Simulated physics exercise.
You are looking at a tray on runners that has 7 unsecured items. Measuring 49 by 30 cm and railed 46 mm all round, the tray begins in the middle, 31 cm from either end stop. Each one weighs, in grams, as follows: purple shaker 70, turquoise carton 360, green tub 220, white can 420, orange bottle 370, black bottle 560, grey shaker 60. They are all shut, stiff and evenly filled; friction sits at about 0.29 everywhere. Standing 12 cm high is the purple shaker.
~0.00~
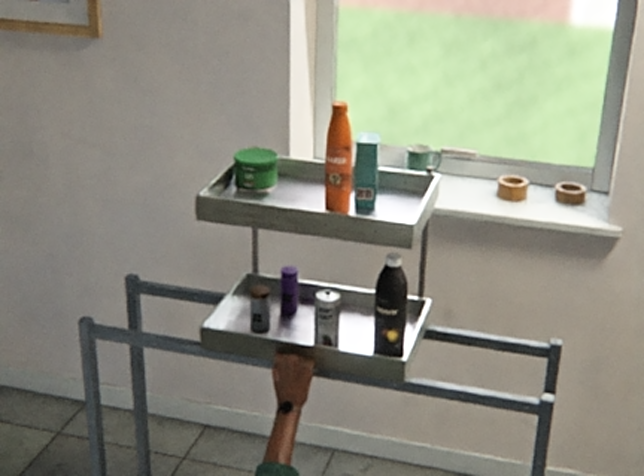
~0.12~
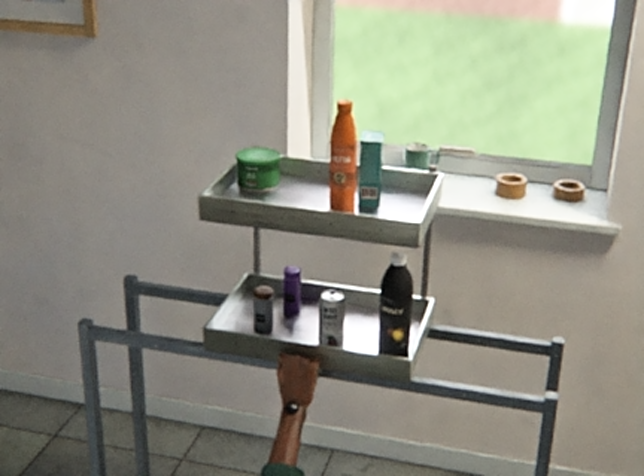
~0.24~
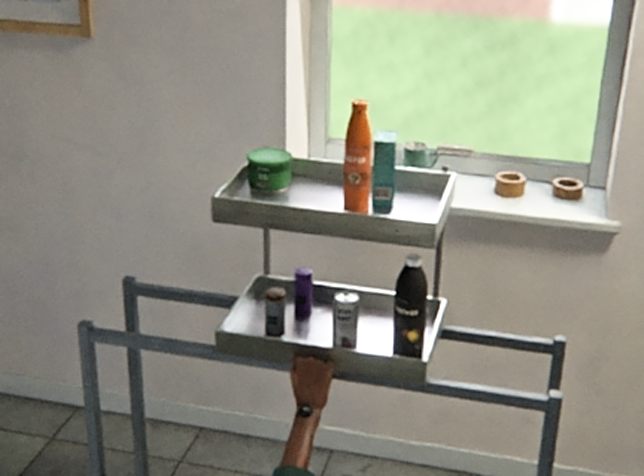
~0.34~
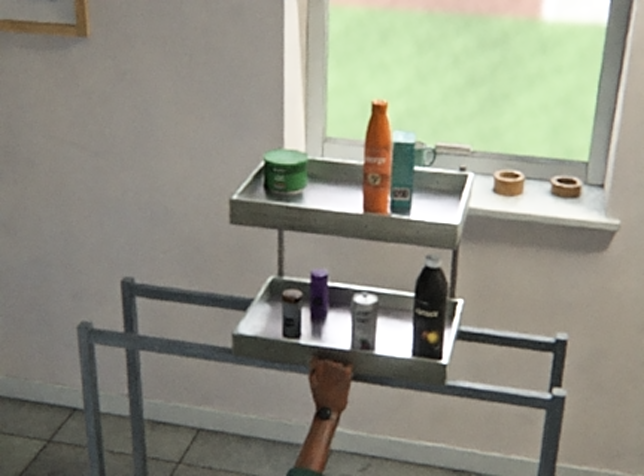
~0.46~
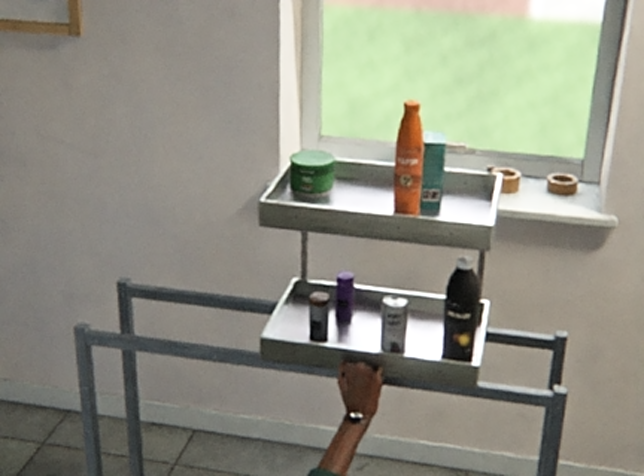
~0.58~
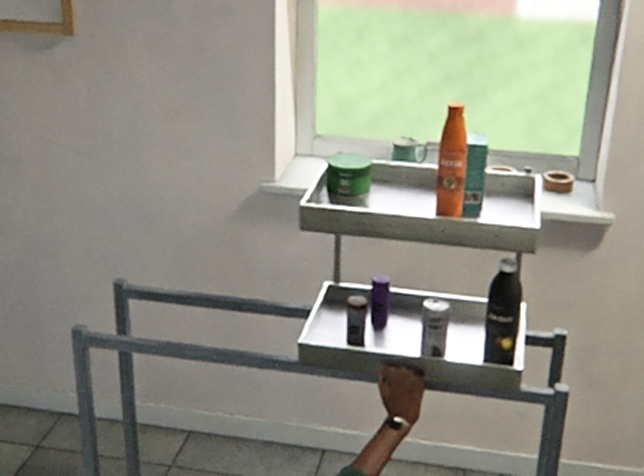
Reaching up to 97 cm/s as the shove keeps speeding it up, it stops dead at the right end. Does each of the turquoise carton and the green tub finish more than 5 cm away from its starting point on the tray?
Verdict: The turquoise carton yes; the green tub yes.
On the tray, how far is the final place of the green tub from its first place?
Displacement: Approx. 15 cm.
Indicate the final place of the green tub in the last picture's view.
You'll find it at about (448, 184).
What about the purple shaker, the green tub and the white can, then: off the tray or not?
At the end the purple shaker remains on its base, the green tub remains on its base and the white can remains on its base.
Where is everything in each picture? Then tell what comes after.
Tray midway; turquoise carton (367, 170); green tub (256, 170), in the first picture.
Tray 1 cm right; orange bottle (343, 161); black bottle (396, 309), in the second picture.
Tray 3 cm right; grey shaker (275, 312); purple shaker (303, 292), in the third picture.
Tray 7 cm right; white can (364, 328); orange bottle (377, 162), in the fourth picture.
Tray 14 cm right; black bottle (461, 314); grey shaker (319, 317), in the fifth picture.
Tray 23 cm right; turquoise carton (472, 173); green tub (349, 175), in the sixth picture.
By 0.78 s, tray 31 cm right; turquoise carton tilted 7° near (548, 178); green tub 9 cm from its spot near (420, 182); black bottle tilted 22°.
By 1.08 s, tray 31 cm right; turquoise carton, orange bottle and black bottle now off the tray; green tub 15 cm from its spot near (448, 184); purple shaker on its side.
By 1.38 s, tray 31 cm right; green tub 15 cm from its spot near (448, 184); purple shaker on its side; black bottle on its side.
By 1.98 s, tray 31 cm right; green tub 15 cm from its spot near (448, 184); purple shaker on its side; white can on its side.
When it is over (2.7 s), off the tray, turquoise carton, orange bottle and black bottle; lying over on the tray, purple shaker and white can; not toppled but over 5 cm from the start, green tub and grey shaker. In the last view, green tub near (448, 184).
